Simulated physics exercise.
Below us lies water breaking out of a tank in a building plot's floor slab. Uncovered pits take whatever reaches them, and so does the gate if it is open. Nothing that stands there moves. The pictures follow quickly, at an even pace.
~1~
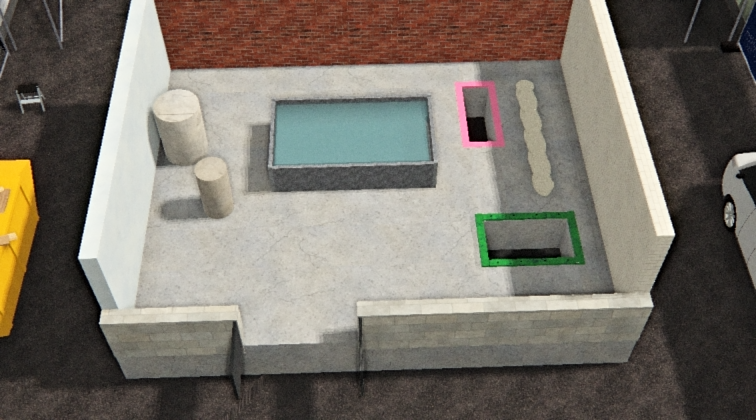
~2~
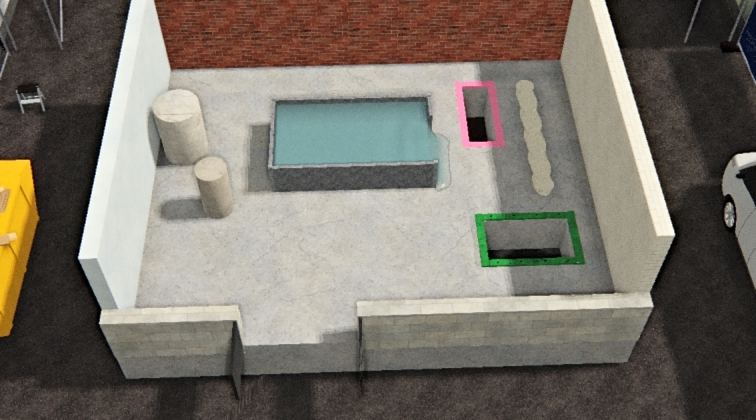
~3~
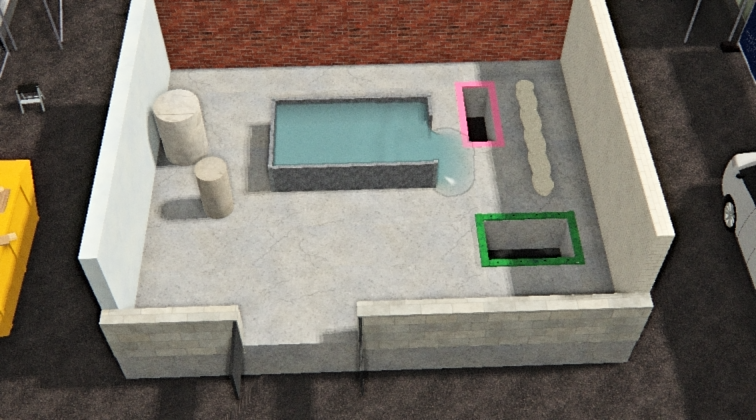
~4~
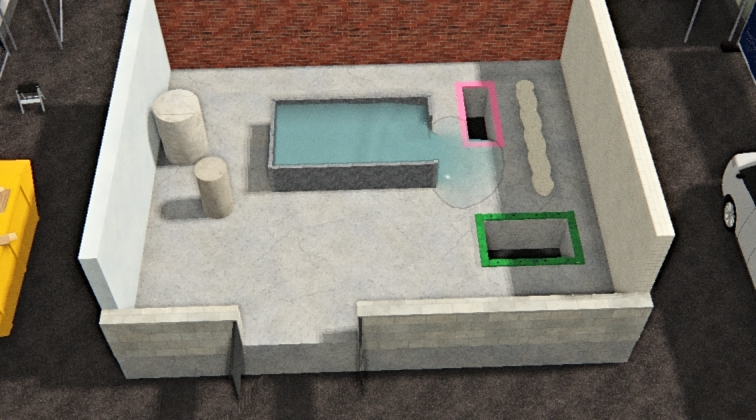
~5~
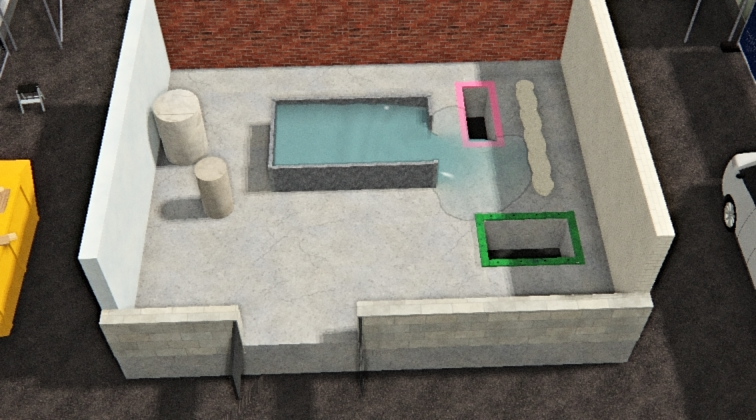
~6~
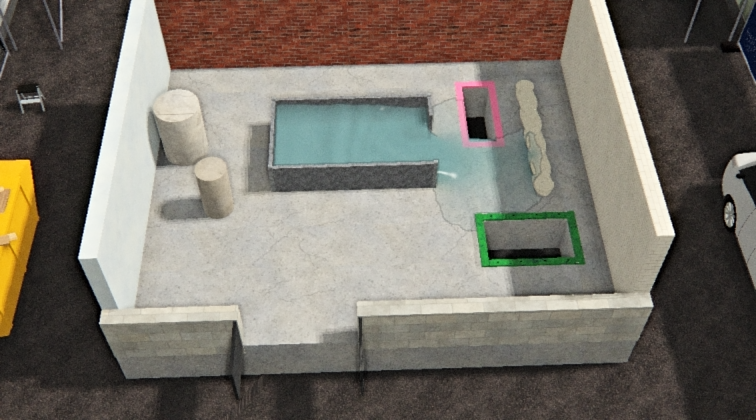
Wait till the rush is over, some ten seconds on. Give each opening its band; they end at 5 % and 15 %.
The gate takes under 5 %; the pink pit takes over 15 %; the green pit takes over 15 %.
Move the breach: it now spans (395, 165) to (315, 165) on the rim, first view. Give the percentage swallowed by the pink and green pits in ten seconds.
Roughly, in per cent: Pink 0, green 6.
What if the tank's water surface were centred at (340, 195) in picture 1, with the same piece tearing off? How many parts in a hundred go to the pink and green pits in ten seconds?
Roughly, in per cent: Pink 12, green 40.
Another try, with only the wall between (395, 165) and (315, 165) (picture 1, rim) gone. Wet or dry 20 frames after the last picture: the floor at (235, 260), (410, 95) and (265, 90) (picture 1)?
In that order: Covered, dry, free of water.
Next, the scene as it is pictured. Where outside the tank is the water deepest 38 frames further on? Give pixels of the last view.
Near (524, 176).
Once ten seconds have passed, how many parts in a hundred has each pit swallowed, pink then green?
In turn 26 and 24 per cent.
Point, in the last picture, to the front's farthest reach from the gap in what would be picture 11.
Near (599, 224).
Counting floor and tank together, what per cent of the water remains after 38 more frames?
Close to 60 %.
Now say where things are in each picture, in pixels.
The first picture shows the open tank at (352, 133) is whole and still.
In the second picture, the front is at (436, 137), out from the gap at (430, 154).
In the third picture, water pours out at (430, 155) and has run to (467, 141).
In the fourth picture, water pours out at (430, 156) and has run to (495, 143).
In the fifth picture, water pours out at (430, 156) and has run to (525, 144).
In the sixth picture, water pours out at (430, 156) and has run to (535, 197).
A moment on, water covers 15 % of the floor; the gate 0 %, the pink pit 3 %, the green pit 1 %.
Next, water covers 20 % of the floor; the gate 0 %, the pink pit 7 %, the green pit 6 %.
Then, water covers 25 % of the floor; the gate 0 %, the pink pit 12 %, the green pit 14 %.
Later, water covers 40 % of the floor; the gate 0 %, the pink pit 19 %, the green pit 21 %.
In the end, water covers 60 % of the floor; the gate 0 %, the pink pit 26 %, the green pit 24 %.
